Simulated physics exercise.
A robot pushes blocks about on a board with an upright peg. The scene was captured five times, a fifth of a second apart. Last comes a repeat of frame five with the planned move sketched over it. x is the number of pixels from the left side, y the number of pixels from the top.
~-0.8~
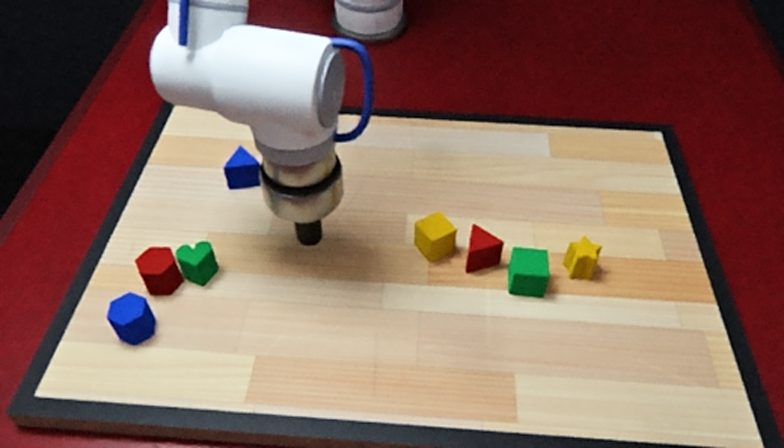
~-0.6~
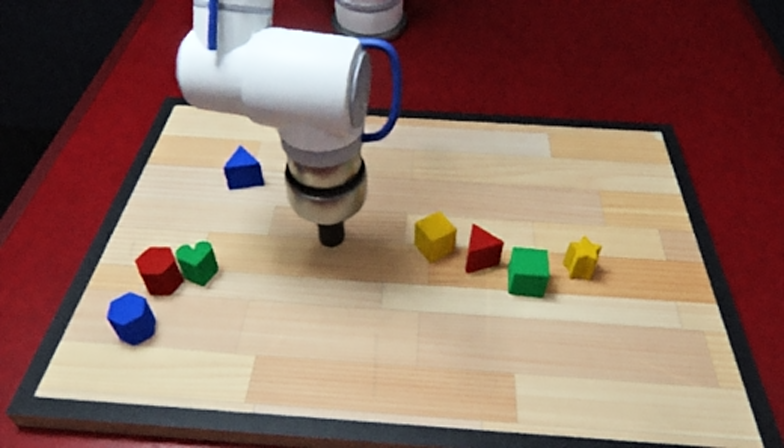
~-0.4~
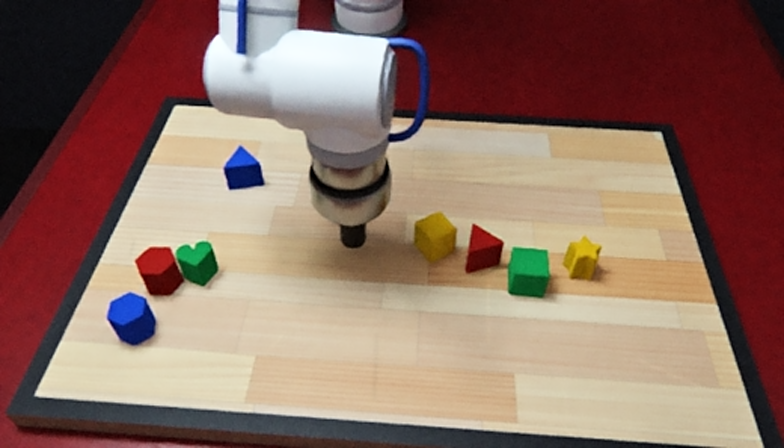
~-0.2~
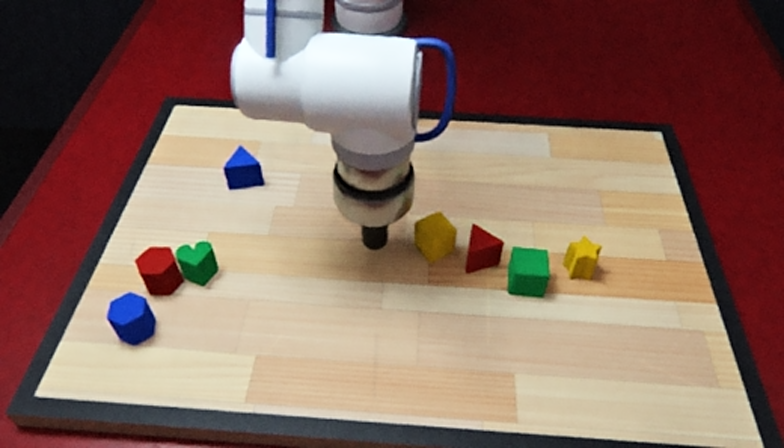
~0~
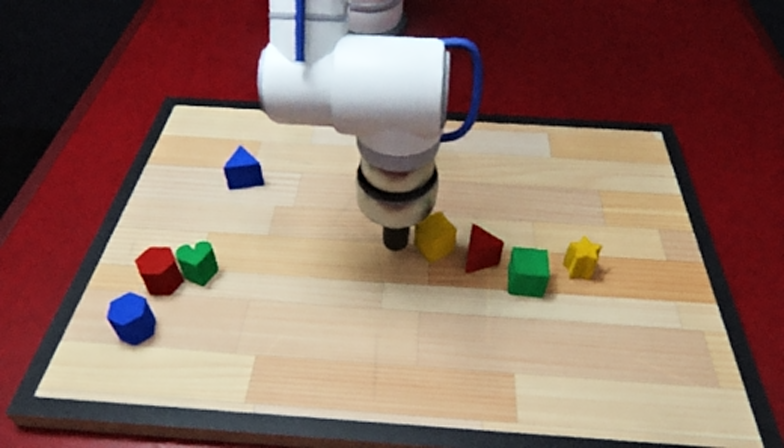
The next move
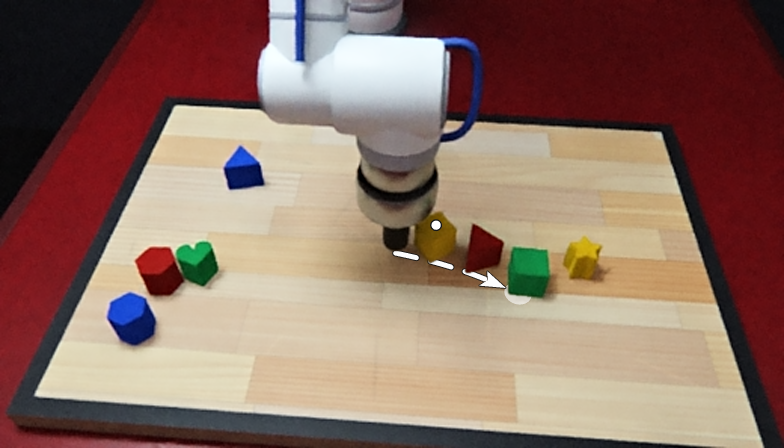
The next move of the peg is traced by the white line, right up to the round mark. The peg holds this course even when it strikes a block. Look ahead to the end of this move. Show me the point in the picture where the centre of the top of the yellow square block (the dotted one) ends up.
It will end up at (456, 223).
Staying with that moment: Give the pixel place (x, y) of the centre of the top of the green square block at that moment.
For the centre of its top, I'd go with (552, 263).
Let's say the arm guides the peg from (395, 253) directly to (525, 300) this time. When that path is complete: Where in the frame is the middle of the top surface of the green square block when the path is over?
If I read the scene right, the answer is (552, 261).
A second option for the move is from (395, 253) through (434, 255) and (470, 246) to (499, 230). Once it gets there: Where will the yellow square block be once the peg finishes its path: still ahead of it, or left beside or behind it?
Carried ahead at the end.
Path on the board, from (395, 253) via (436, 263) and (477, 276), ending at (518, 293); the dot is on the yellow square block.
On the path given first. One third of the way, peg at (438, 252); yellow square block at (455, 223), turned 30° anticlockwise.
Two thirds of the way, peg at (481, 266); yellow square block at (456, 223), turned 35° anticlockwise; red triangle at (498, 240), turned 55° anticlockwise.
At the end, peg at (521, 283); yellow square block at (456, 223), turned 35° anticlockwise; red triangle at (502, 240), turned 65° anticlockwise; green square block at (552, 263), turned 30° anticlockwise; yellow star-shaped block in place.
